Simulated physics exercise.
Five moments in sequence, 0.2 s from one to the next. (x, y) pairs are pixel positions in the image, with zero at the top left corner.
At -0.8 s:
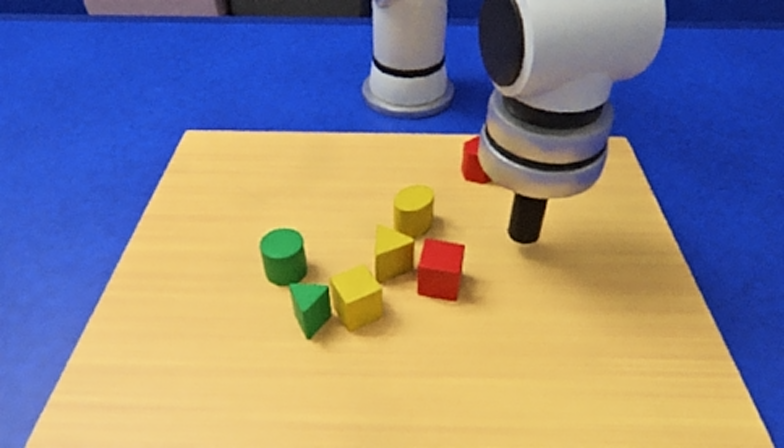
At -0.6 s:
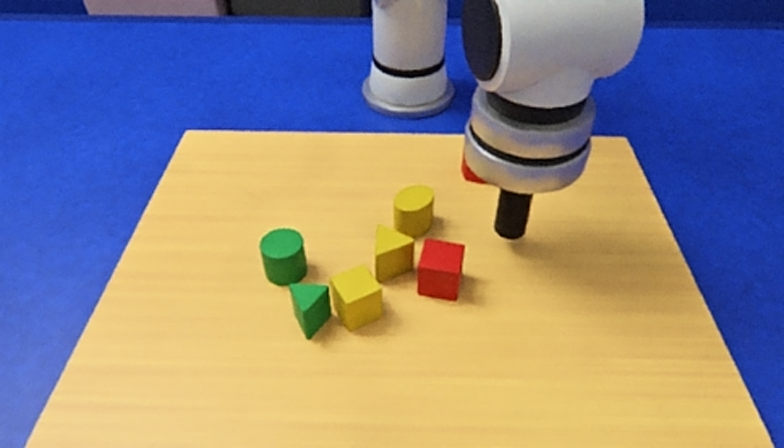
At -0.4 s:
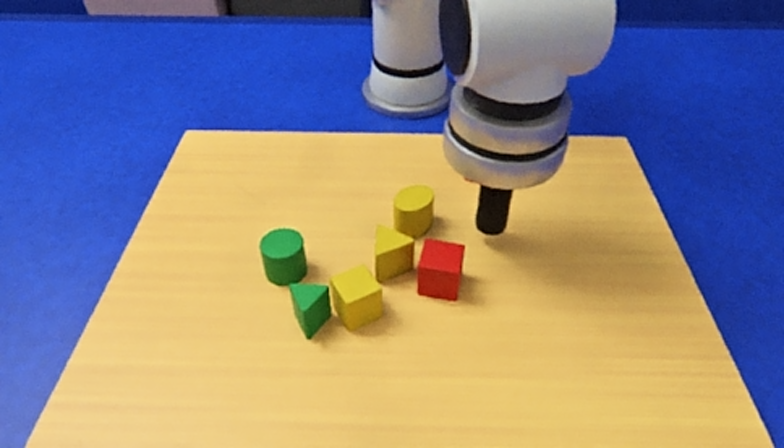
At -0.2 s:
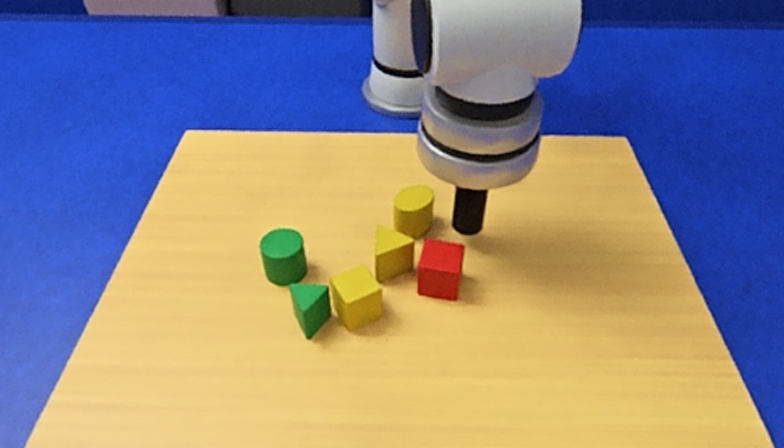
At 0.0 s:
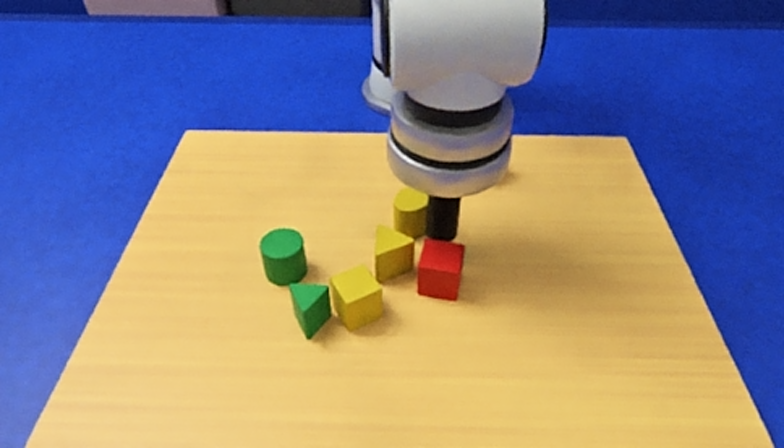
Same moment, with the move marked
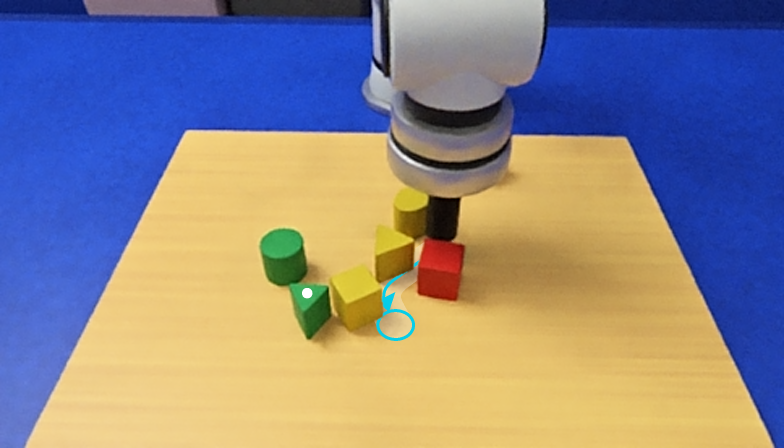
A white and grey robot arm with a black bar slides steadily leftward above a pale wooden board on a blue surface, seen from above at an angle by a still camera. Green, yellow and red blocks sit mid-board, with another red block at the upper right, which the arm covers as it passes. The bar moves from the right to just behind the central red square block, while the grouped blocks stay still.
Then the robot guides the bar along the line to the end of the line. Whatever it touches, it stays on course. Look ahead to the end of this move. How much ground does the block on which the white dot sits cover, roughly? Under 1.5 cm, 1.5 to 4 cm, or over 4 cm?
The distance will be below 1.5 cm.
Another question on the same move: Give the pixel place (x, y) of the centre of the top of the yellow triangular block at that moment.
I think it will end close to (355, 247).
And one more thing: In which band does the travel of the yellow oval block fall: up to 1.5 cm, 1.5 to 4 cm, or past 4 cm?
The best fit is under 1.5 cm.
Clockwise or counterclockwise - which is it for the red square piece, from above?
I'd predict that, seen from above, the red square piece rotates counter-clockwise.
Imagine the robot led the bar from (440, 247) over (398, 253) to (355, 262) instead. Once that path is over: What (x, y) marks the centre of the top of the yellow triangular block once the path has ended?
So, by the moment the path ends, you'll find the top centre of the yellow triangular block at (367, 254).
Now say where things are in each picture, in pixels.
The first picture shows lower end of the bar (523, 234), tops of blocks, green triangular block (307, 293), yellow square piece (356, 283), yellow triangular block (390, 239), yellow oval block (414, 197), red square piece (442, 255).
The second picture shows bar (510, 229), blocks as before.
The third picture shows bar (491, 225), blocks as before.
The fourth picture shows bar (467, 225), blocks as before.
The fifth picture shows bar (442, 232), green triangular block (307, 293), yellow square piece (356, 283), yellow triangular block (390, 239), yellow oval block (414, 197), red square piece (442, 255).
The drawn path runs from (440, 247) through (412, 267) and (385, 291) to (396, 325); the dot is on the green triangular block.
What follows on the original path. One third of the way, bar (411, 254); yellow triangular block (379, 243), turned 35° clockwise; red square piece (437, 261), turned 35° anticlockwise.
Two thirds of the way, bar (384, 277); yellow triangular block (355, 247), turned 65° clockwise; red square piece (436, 264), turned 50° anticlockwise.
At the end, bar (396, 310); green triangular block not moved; yellow square piece (350, 290); yellow triangular block (355, 247), turned 65° clockwise; yellow oval block not moved; red square piece (436, 264), turned 50° anticlockwise.
